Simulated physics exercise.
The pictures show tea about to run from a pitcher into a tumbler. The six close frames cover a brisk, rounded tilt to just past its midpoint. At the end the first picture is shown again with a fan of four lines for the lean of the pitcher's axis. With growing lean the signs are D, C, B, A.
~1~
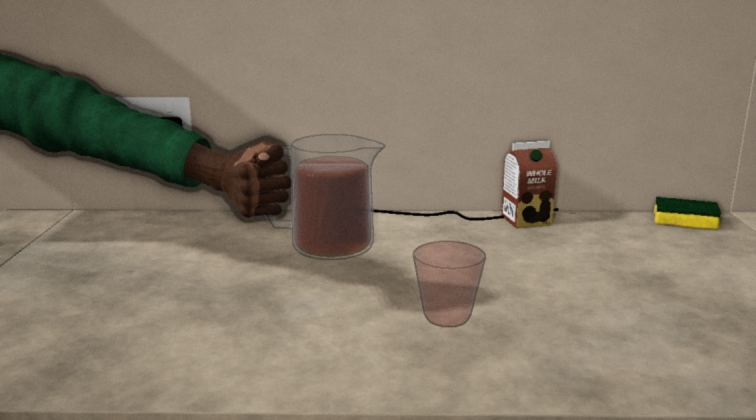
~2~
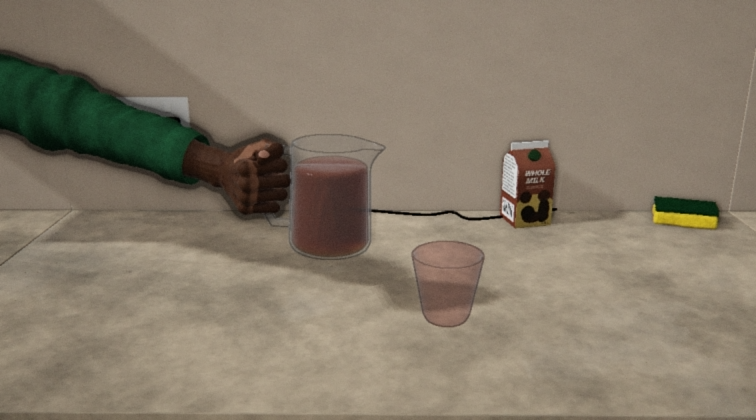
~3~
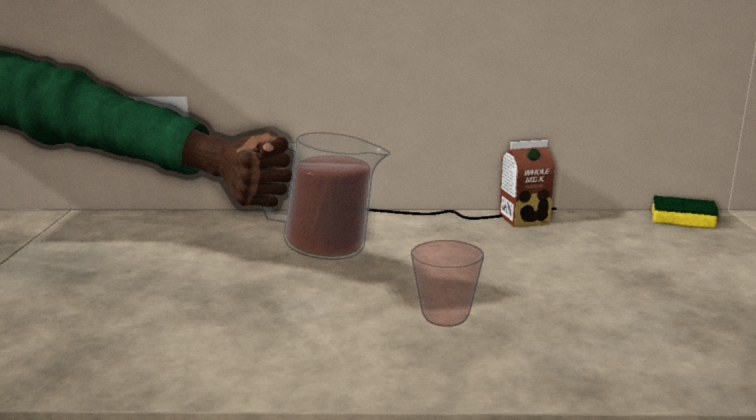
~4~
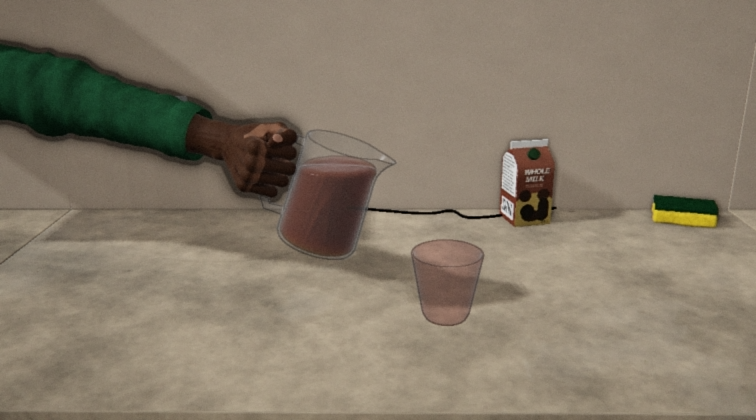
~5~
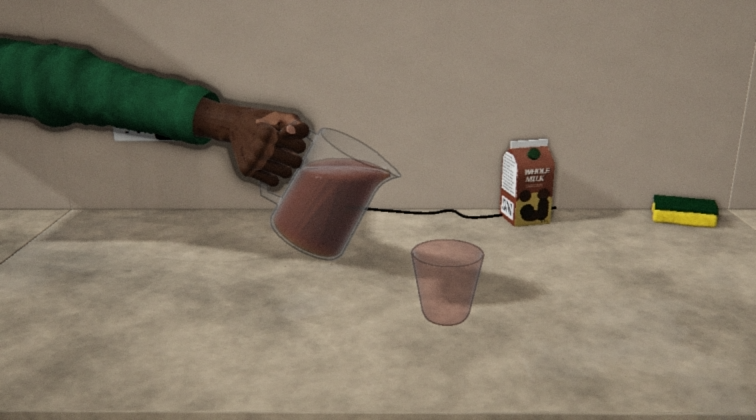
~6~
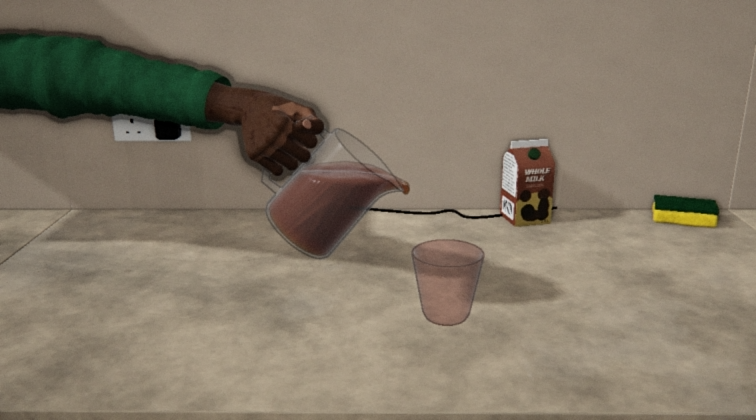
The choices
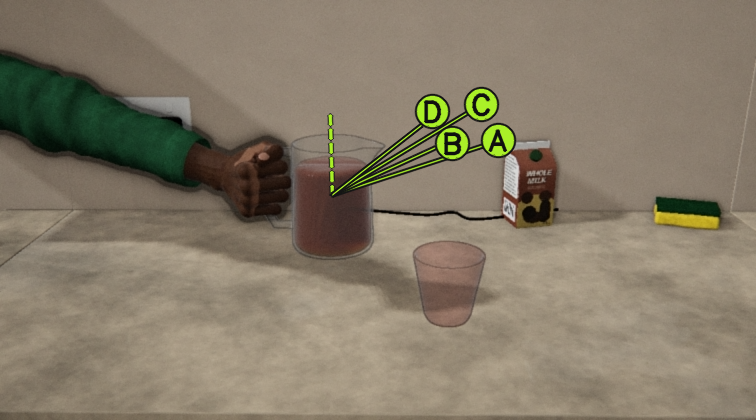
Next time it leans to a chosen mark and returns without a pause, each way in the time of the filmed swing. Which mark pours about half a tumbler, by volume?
Best: C.
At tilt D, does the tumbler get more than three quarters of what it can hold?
No, less.
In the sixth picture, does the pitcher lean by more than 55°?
No.
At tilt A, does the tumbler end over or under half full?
Over half.
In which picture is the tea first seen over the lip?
In picture 6.
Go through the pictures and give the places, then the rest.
Upright, lip at (384, 146); rim of the tumbler round (449, 254); nothing has left yet.
Tipped about 2°, lip at (384, 147); nothing has left yet.
Tipped about 8°, lip at (389, 153); nothing has left yet.
Tipped about 18°, lip at (395, 162); nothing has left yet.
Tipped about 29°, lip at (400, 175); nothing has left yet.
Tipped about 41°, lip at (403, 189); tea is over the lip, down to (403, 189).
On the marked copy, A at (482, 146); B at (435, 147); C at (467, 113); D at (421, 125).
For tilt A, the tumbler ends with about 90 % of what it can hold; 3 % of the tea is spilt.
For tilt B, the tumbler ends with about 71 % of what it can hold.
For tilt C, the tumbler ends with about 51 % of what it can hold.
For tilt D, the tumbler ends with about 34 % of what it can hold.
